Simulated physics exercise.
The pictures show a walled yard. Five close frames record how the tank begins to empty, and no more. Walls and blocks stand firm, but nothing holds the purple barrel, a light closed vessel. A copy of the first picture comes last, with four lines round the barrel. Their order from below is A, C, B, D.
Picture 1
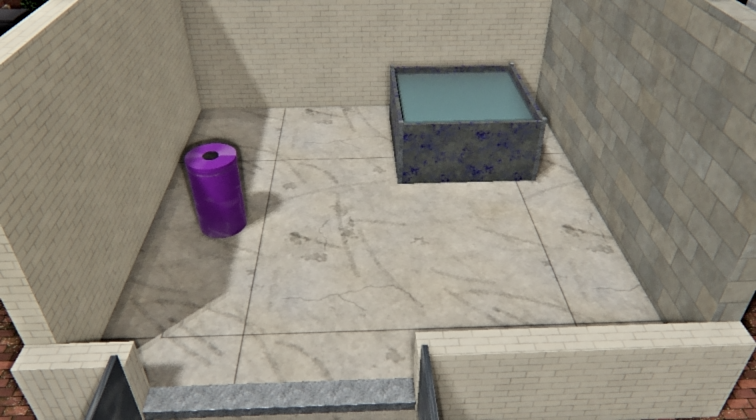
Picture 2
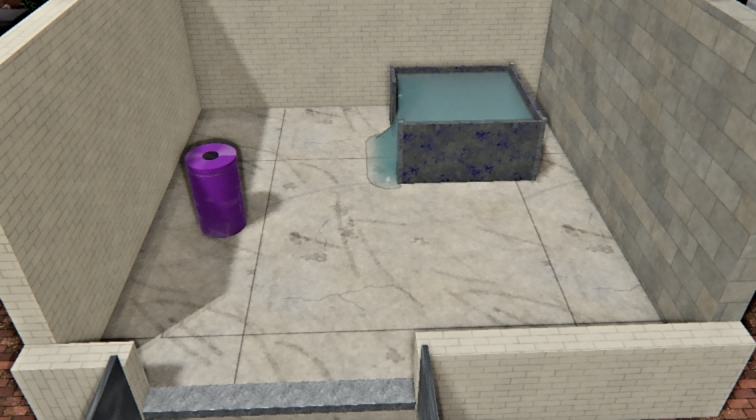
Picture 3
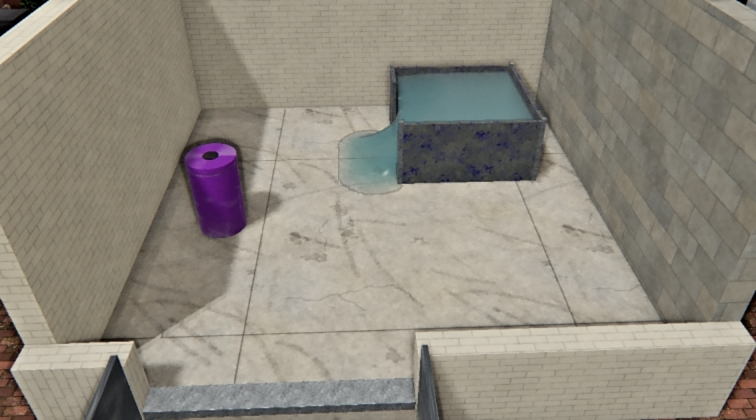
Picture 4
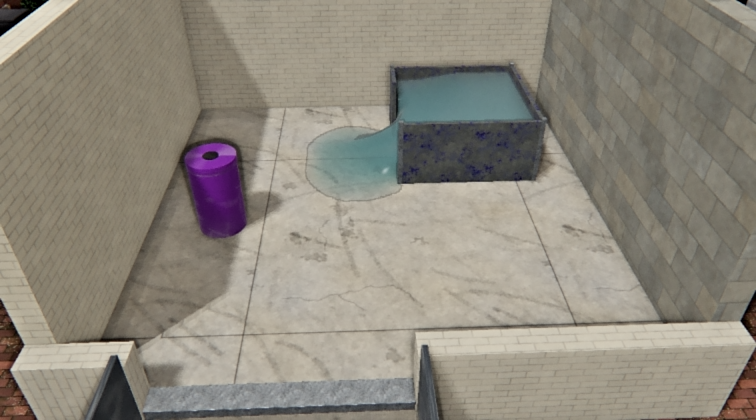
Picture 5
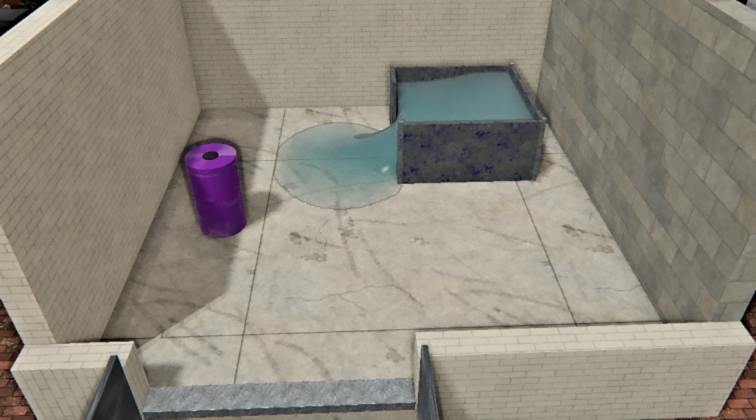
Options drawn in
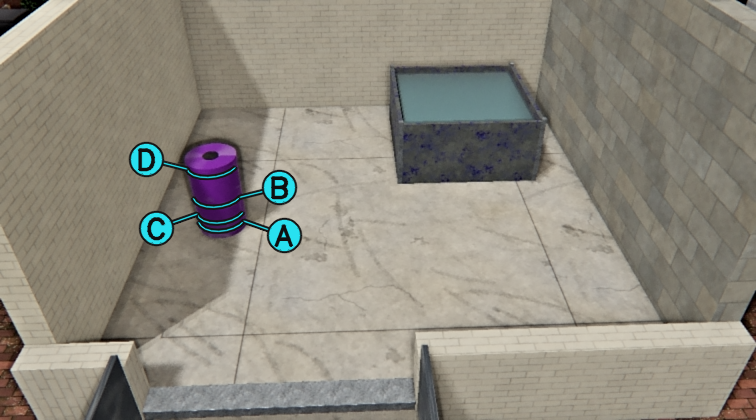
The clip shows a walled yard with a purple barrel on the left and a full, dark-sided tank at the back right. Water pours from the tank's left side and spreads leftward across the pale floor in a widening puddle.
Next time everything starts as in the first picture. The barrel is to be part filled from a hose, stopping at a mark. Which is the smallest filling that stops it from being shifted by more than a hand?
B.
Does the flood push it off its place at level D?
No.
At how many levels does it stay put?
Two.
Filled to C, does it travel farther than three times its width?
No.
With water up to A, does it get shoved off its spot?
Yes.
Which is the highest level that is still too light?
That is level C.
On the marked copy, A at (218, 231); B at (213, 207); C at (217, 223); D at (207, 177); from the bottom up A, C, B, D.
Choosing A, it is washed out through the gate.
Choosing B, it does not move.
Choosing C, it is pushed about its own width away.
Choosing D, it does not move.
